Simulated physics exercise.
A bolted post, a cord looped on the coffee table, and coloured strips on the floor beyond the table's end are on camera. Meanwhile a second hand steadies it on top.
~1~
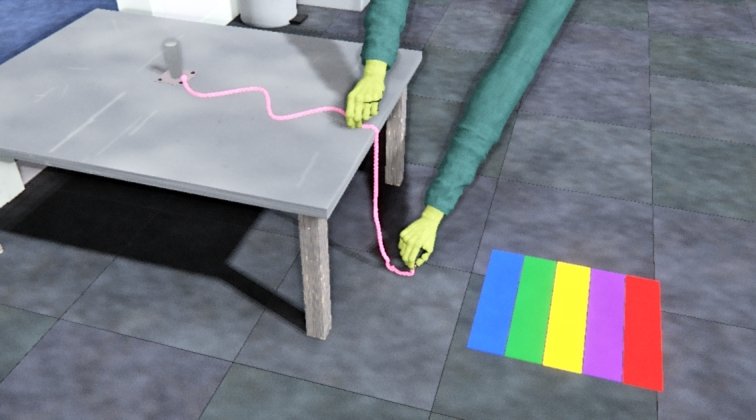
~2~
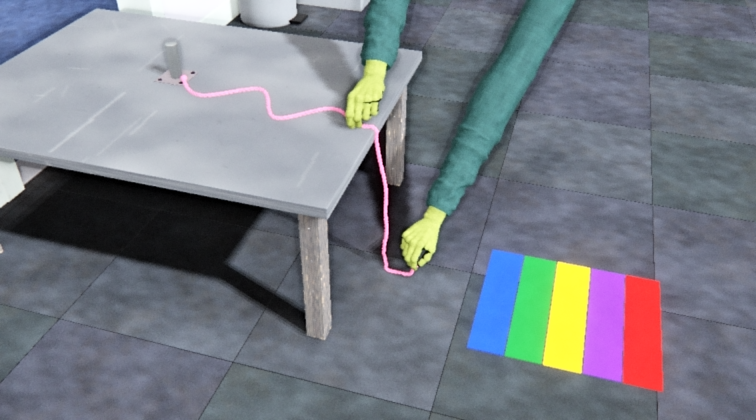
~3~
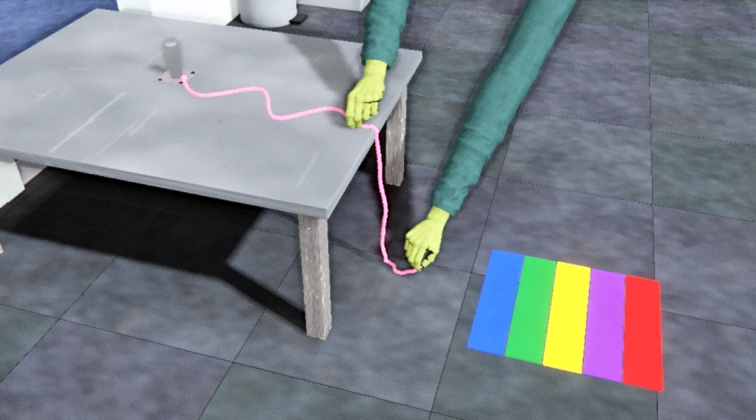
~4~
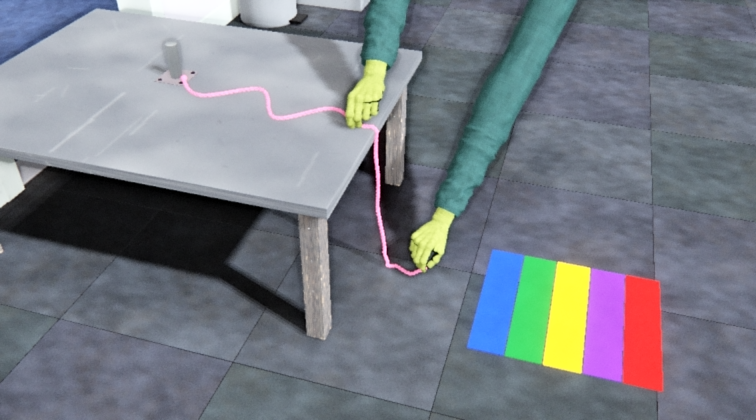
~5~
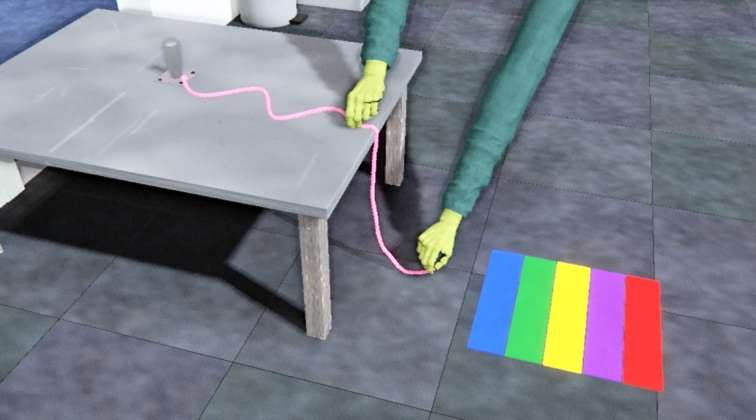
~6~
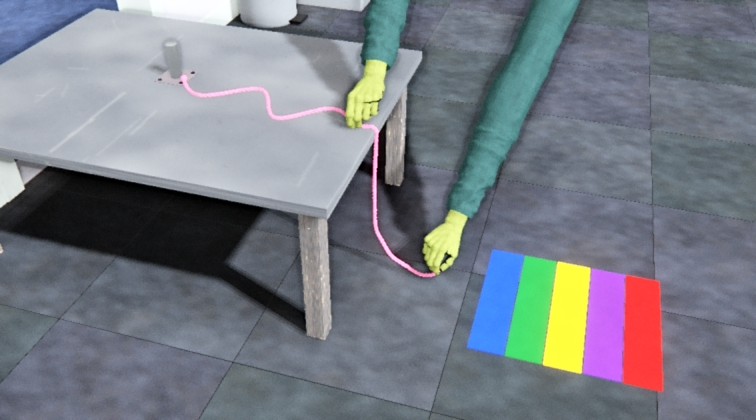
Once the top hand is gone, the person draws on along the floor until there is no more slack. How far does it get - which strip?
Purple.
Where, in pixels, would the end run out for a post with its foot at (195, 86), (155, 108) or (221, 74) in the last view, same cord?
Estimated pixels per try: (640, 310); (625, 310); (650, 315).
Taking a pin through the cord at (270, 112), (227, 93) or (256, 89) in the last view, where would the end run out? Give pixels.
The three spots are (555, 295), (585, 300) and (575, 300), in that order.
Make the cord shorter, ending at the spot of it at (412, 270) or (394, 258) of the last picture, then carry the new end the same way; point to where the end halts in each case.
First (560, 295), then (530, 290).
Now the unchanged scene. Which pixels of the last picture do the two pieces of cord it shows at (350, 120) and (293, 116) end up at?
The first moves to (408, 151), the second to (350, 120).
Soon after, end near (547, 292); over green.
Then, end near (584, 300); over yellow.
At full stretch, end near (607, 305); over purple. It gets as far as the purple strip.
